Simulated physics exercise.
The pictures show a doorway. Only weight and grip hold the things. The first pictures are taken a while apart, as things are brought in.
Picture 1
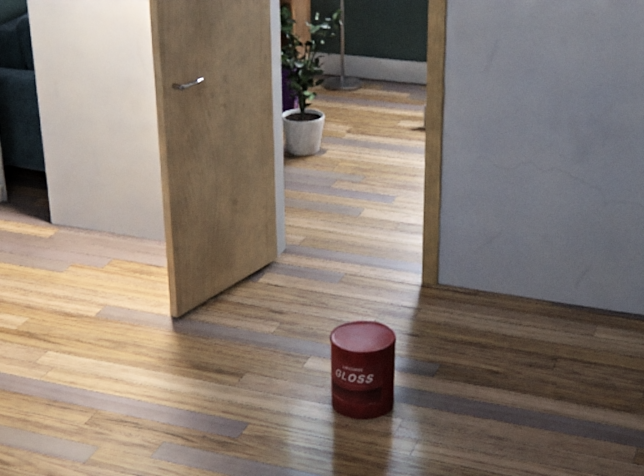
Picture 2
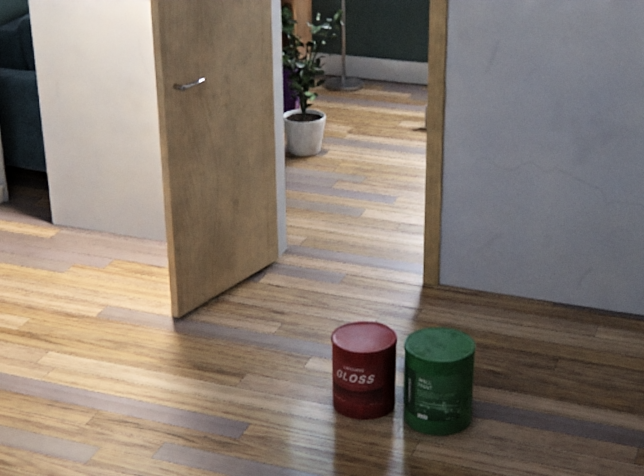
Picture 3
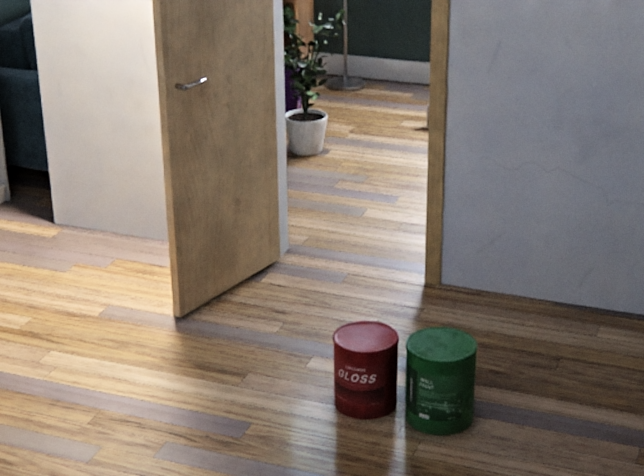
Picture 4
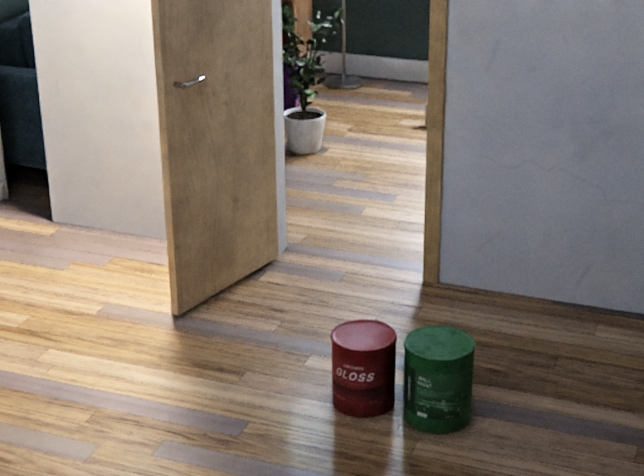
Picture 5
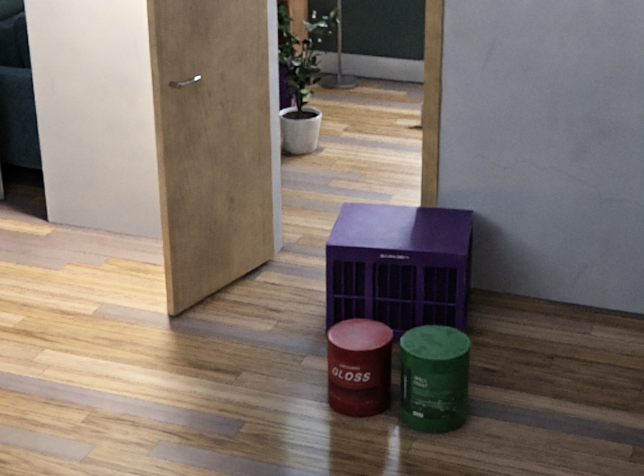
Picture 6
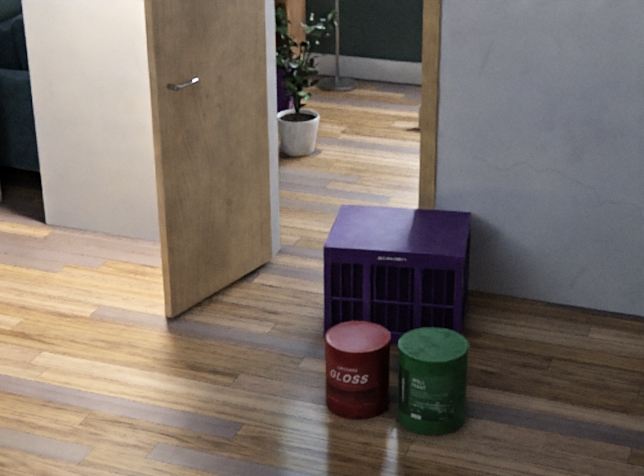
In a doorway with a wooden door standing wide open, a red pail sits alone on the plank floor. A green pail then appears to its right, and later a slatted purple chest appears behind the two pails. The door stays still throughout, and no one is seen.
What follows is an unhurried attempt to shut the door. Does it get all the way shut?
The door stops short.
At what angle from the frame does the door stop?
Some 50° open.
Then, 0.50 s on from there, door 93° open.
Then, 0.90 s on from there, door 73° open.
Then, 1.20 s on from there, door 55° open.
In the end, door 48° open; all 3 unmoved. At the end, from the last picture's camera, purple chest near (400, 275).
